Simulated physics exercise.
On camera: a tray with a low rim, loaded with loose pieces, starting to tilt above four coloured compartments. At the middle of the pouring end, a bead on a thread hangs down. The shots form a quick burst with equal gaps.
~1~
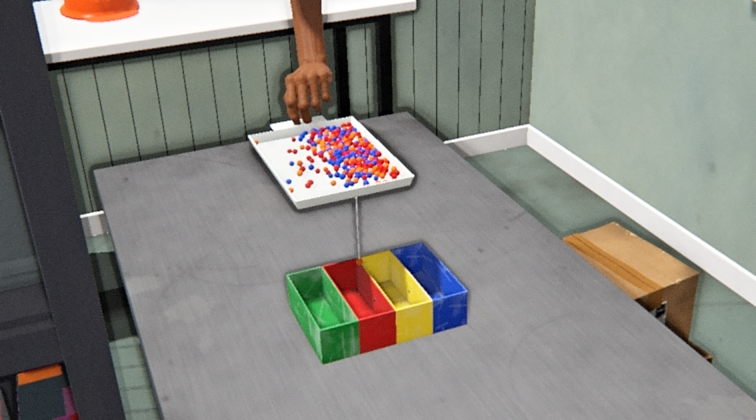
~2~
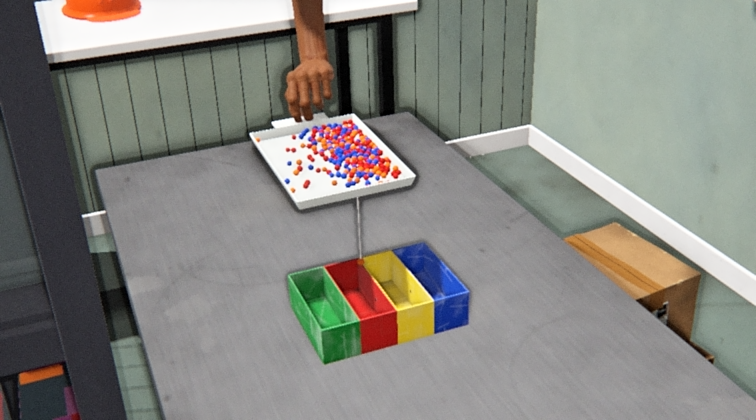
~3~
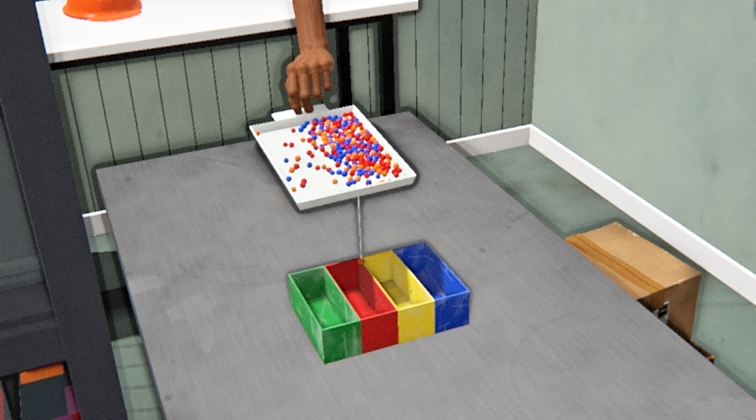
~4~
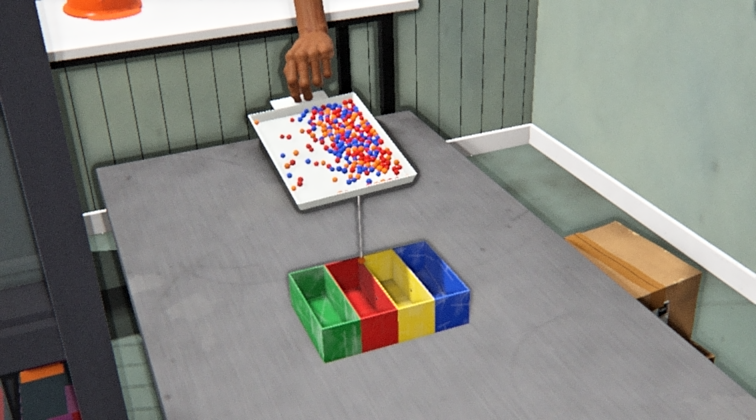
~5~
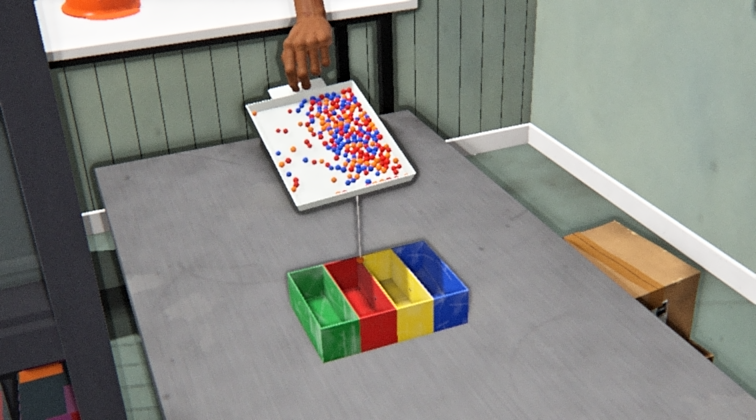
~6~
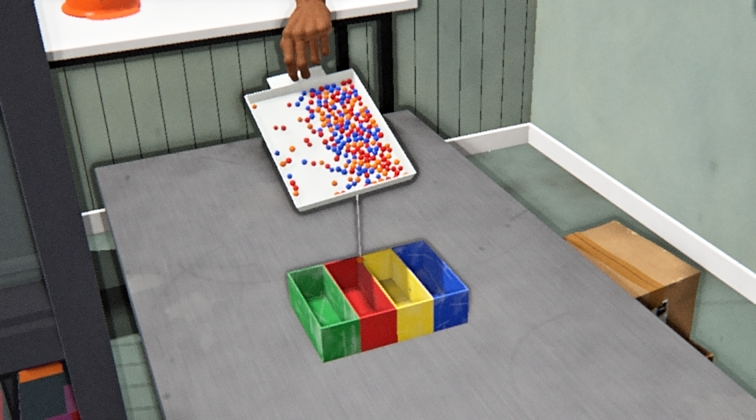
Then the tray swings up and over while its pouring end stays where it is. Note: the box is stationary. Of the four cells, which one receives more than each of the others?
The green cell receives the most.
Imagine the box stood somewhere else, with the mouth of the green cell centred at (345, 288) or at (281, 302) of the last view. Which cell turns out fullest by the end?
Result 1: The green cell; result 2: The red cell.
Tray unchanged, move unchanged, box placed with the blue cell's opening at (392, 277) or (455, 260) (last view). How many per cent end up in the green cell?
10 % and 30 %.
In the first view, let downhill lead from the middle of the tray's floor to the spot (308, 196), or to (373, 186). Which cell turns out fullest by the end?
First: That green cell, second: That blue cell.
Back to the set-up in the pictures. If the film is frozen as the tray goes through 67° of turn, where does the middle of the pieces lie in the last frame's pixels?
The middle of the pieces sits at roughly (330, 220).
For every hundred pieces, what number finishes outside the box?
Estimated share: About 10 %.
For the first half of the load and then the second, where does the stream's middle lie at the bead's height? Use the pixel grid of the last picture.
Initially about (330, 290); subsequently about (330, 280).
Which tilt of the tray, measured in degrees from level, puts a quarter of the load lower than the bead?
About 65 degrees.
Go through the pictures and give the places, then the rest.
In the first picture, corners of the pouring end at (298, 199) and (409, 175), level; middle of the load at (346, 155), round plastic beads; bead on its thread at (359, 262); green cell at (340, 339); red cell at (378, 329); yellow cell at (414, 319); blue cell at (450, 309).
In the second picture, corners of the pouring end at (299, 199) and (411, 175), level; middle of the load at (347, 154).
In the third picture, corners of the pouring end at (300, 200) and (412, 174), tipped barely, lowest at the left corner; middle of the load at (348, 149), a small part on the move.
In the fourth picture, corners of the pouring end at (300, 201) and (412, 173), tipped a little, lowest at the left corner; middle of the load at (348, 142), a small part on the move.
In the fifth picture, corners of the pouring end at (299, 202) and (411, 172), tipped clearly, lowest at the left corner; middle of the load at (347, 137), about a quarter on the move.
In the sixth picture, corners of the pouring end at (300, 204) and (411, 171), tipped clearly, lowest at the left corner; middle of the load at (348, 135), nearly all on the move; green cell at (341, 337); red cell at (379, 327); yellow cell at (415, 317); blue cell at (451, 307).
Soon, tray tipped steeply; about half on the tray; about a quarter in the green cell; a small part in the red cell; a stray few in the yellow cell; about a quarter falling or outside the box.
A while on, tray tipped past a quarter turn; about half in the green cell; about a quarter in the red cell; a small part in the yellow cell; a small part falling or outside the box.
Towards the end, tray tipped past a quarter turn; about half in the green cell; about a quarter in the red cell; a small part in the yellow cell; a small part falling or outside the box.
Finally, tray tipped past a quarter turn; about half in the green cell; about a quarter in the red cell; a small part in the yellow cell; none in the blue cell; a small part outside the box.
